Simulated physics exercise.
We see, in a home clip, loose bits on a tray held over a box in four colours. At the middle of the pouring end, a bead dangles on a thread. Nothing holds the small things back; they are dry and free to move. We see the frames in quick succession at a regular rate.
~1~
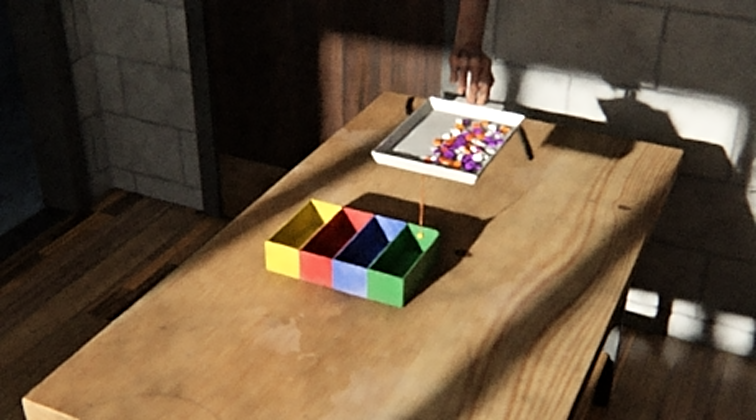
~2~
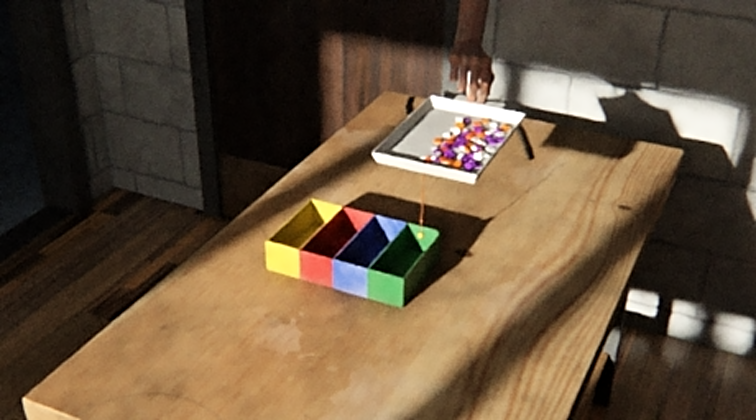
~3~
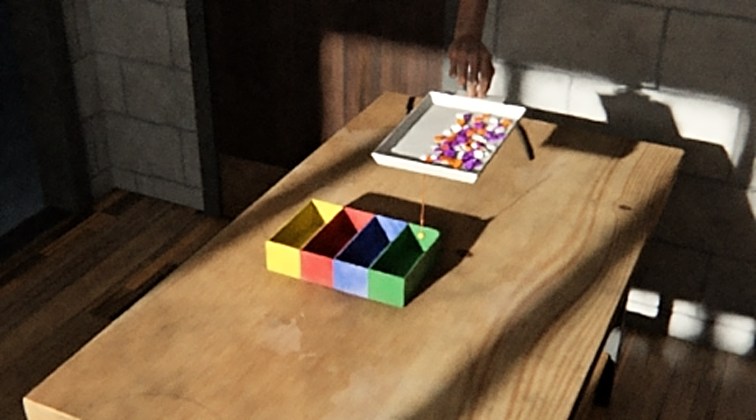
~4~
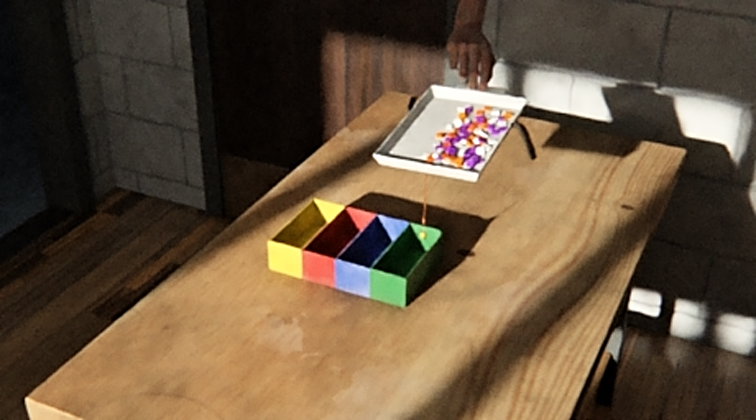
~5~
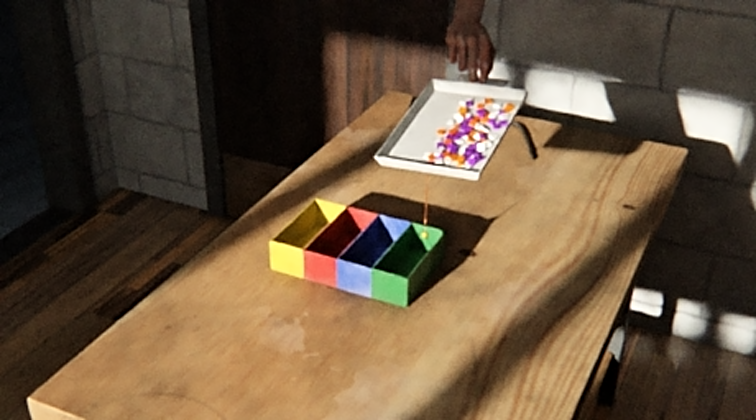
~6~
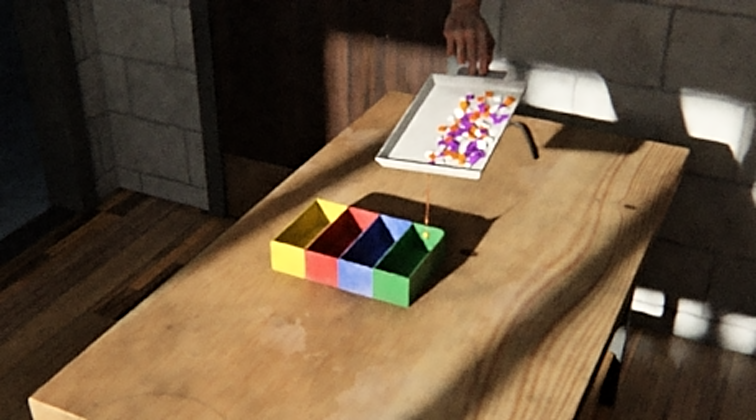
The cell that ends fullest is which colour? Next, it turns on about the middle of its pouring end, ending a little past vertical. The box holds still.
It is the blue cell.
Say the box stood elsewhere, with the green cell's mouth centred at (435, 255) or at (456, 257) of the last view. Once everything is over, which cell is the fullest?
Try 1: Red. Try 2: Red.
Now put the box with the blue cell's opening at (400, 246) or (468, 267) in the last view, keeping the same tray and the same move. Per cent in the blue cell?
It comes to roughly 40 per cent in one try and roughly 0 per cent in the next.
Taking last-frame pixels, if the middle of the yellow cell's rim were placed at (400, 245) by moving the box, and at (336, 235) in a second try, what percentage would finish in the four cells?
Result: 50 % and 100 %.
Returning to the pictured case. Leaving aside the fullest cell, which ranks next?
Second best is the cell in green.
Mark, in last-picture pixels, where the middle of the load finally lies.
Once nothing moves, the middle sits near (375, 267).
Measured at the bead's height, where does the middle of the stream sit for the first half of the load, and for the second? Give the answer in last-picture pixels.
First close to (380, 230), next close to (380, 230).
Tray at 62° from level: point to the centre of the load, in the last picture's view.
The load is centred about (411, 156).
Soon, tray tipped steeply; nearly all on the tray; a stray few falling or outside the box.
A while on, tray tipped past a quarter turn; a small part on the tray; about half in the blue cell; a small part in the green cell; about a third falling or outside the box.
Towards the end, tray tipped past a quarter turn; most in the blue cell; about a quarter in the green cell; a stray few in the red cell.
Finally, tray tipped past a quarter turn; most in the blue cell; about a quarter in the green cell; a stray few in the red cell; none in the yellow cell.
